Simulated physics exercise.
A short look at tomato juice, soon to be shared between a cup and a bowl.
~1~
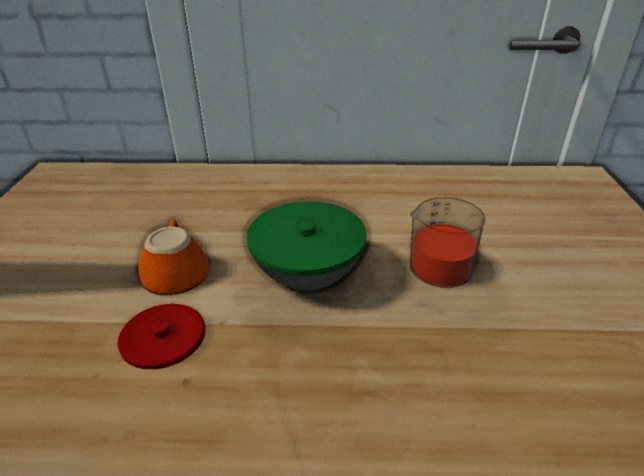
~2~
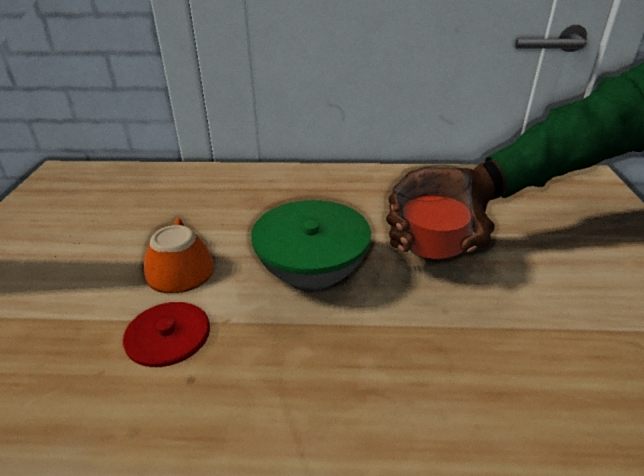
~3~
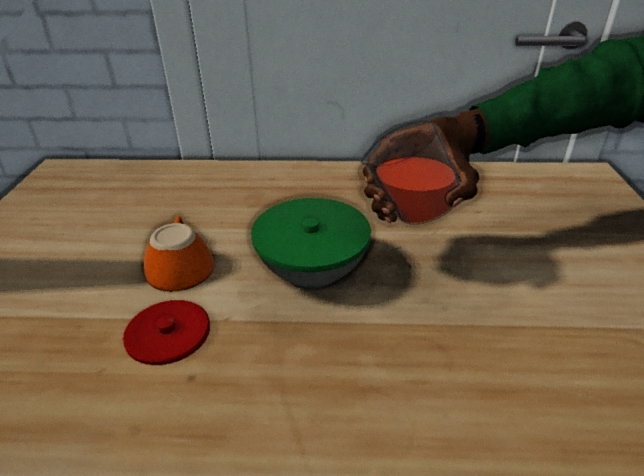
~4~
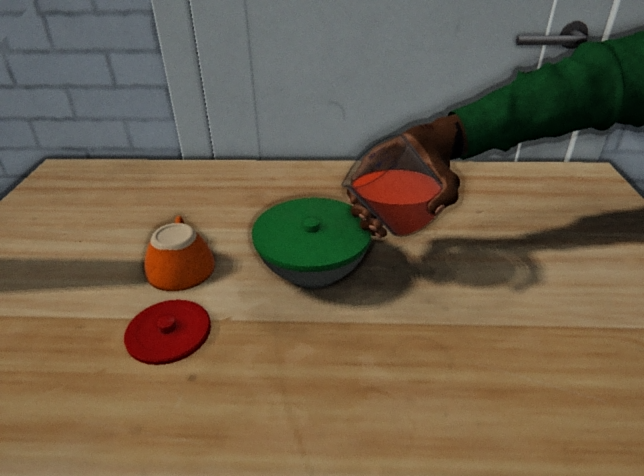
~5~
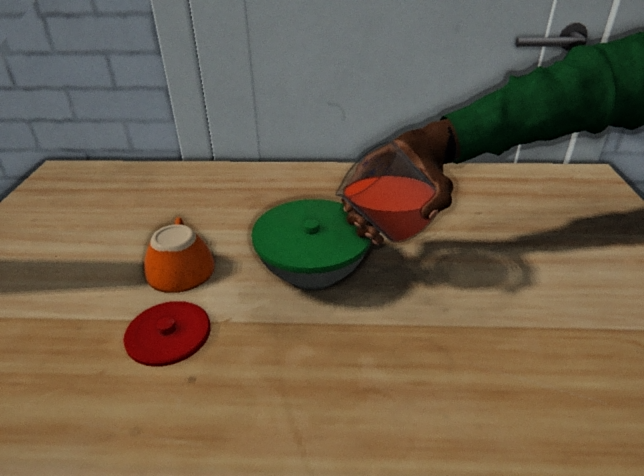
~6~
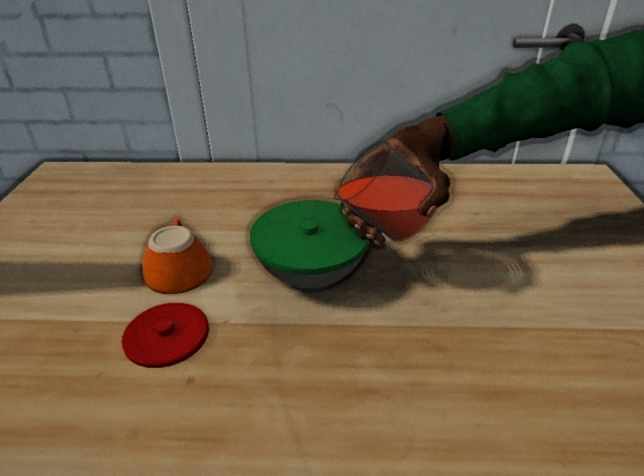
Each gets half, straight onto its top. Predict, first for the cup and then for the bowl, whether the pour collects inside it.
In the end cup: Keeps it out. Bowl: Keeps it out.
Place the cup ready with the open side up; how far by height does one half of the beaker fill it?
It rises to about 55 per cent of its height.
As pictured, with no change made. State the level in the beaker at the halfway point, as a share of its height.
Roughly 25 %.
Soon after, it hits the lid of the bowl and runs off.
Later, it runs off the upturned base of the cup.
In the end, the bowl is empty, in a puddle; the cup is empty, in a puddle.
